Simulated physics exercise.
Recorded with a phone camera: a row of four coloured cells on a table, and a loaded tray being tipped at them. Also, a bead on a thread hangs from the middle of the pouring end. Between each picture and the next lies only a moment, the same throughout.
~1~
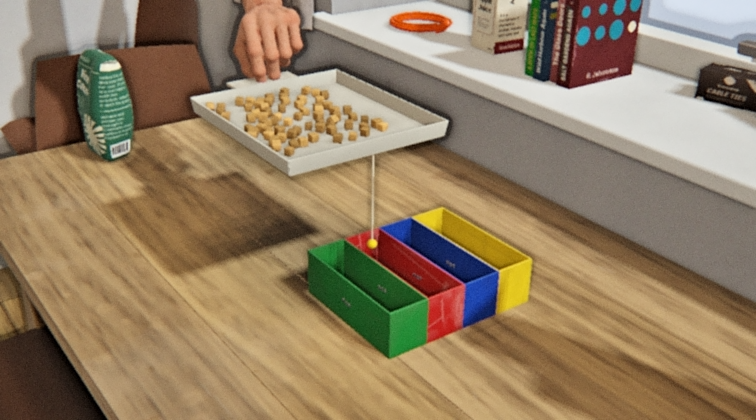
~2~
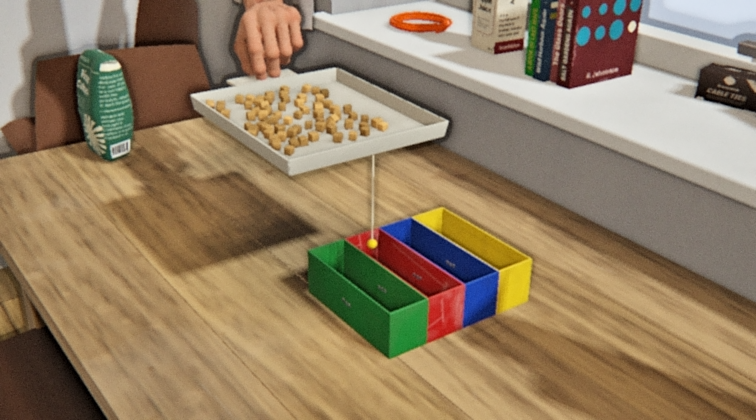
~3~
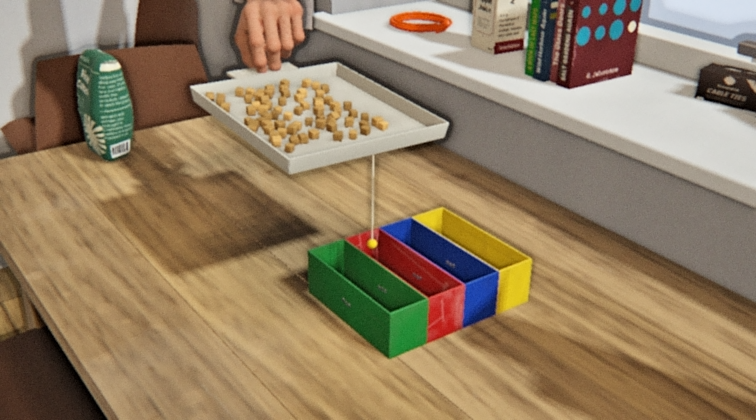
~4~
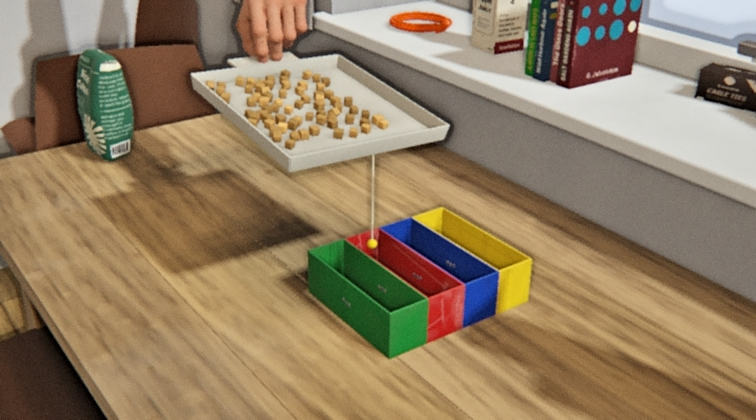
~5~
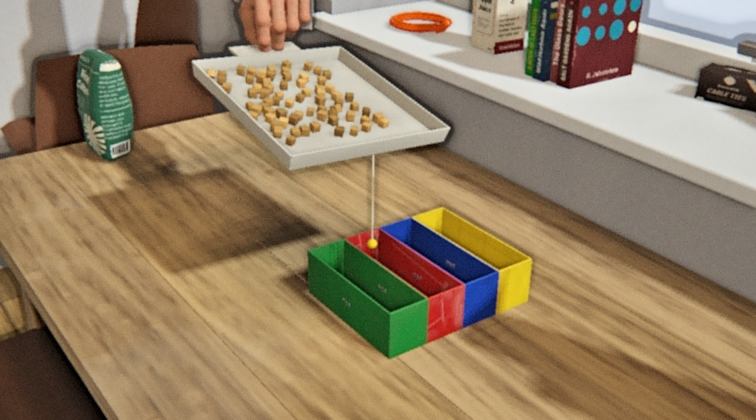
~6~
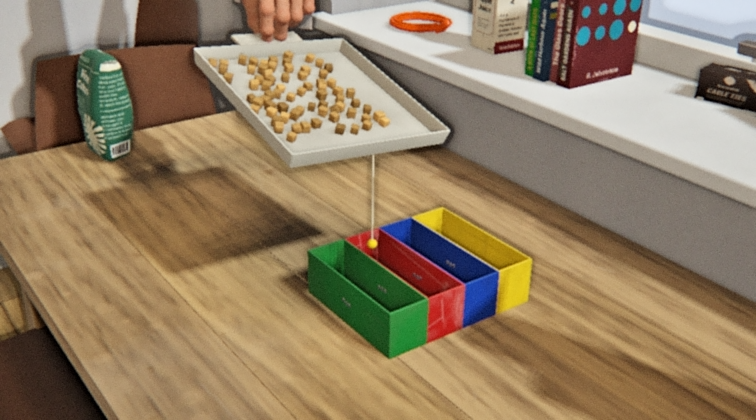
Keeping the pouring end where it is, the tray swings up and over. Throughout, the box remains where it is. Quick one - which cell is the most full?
The blue one is.
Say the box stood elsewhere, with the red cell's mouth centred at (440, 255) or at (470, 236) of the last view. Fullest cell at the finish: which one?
The first position gives the red cell, and the second gives the green cell.
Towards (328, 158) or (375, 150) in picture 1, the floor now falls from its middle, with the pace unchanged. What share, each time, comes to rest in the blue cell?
I'd expect around 0 in a hundred first and around 20 in a hundred second.
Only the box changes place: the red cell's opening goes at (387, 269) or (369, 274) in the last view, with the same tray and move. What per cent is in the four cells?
Close to 90 %, followed by close to 80 %.
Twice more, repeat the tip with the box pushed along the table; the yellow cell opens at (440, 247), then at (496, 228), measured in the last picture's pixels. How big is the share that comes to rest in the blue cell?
Close to 30 in a hundred, then close to 30 in a hundred.
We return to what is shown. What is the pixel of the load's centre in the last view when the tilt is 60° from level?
About (401, 136).
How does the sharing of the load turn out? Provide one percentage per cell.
Approximate shares in per cent - green cell 10, red cell 30, blue cell 40, yellow cell 20.
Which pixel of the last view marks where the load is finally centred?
Once it all stops, the middle lies near (446, 293).
Just after the last frame, tray tipped steeply; the larger part on the tray; about a tenth falling or outside the box.
A moment on, tray tipped right over; roughly two thirds on the tray; about a tenth in the yellow cell; about a tenth in the blue cell; about a tenth in the red cell; just a few in the green cell; about a tenth falling or outside the box.
Further on, tray tipped past a quarter turn; roughly a third in the blue cell; roughly a quarter in the red cell; roughly a quarter in the yellow cell; about a tenth in the green cell; about a tenth falling or outside the box.
When it is over, tray tipped past a quarter turn; roughly a third in the blue cell; roughly a quarter in the red cell; roughly a quarter in the yellow cell; about a tenth in the green cell; about a tenth outside the box.
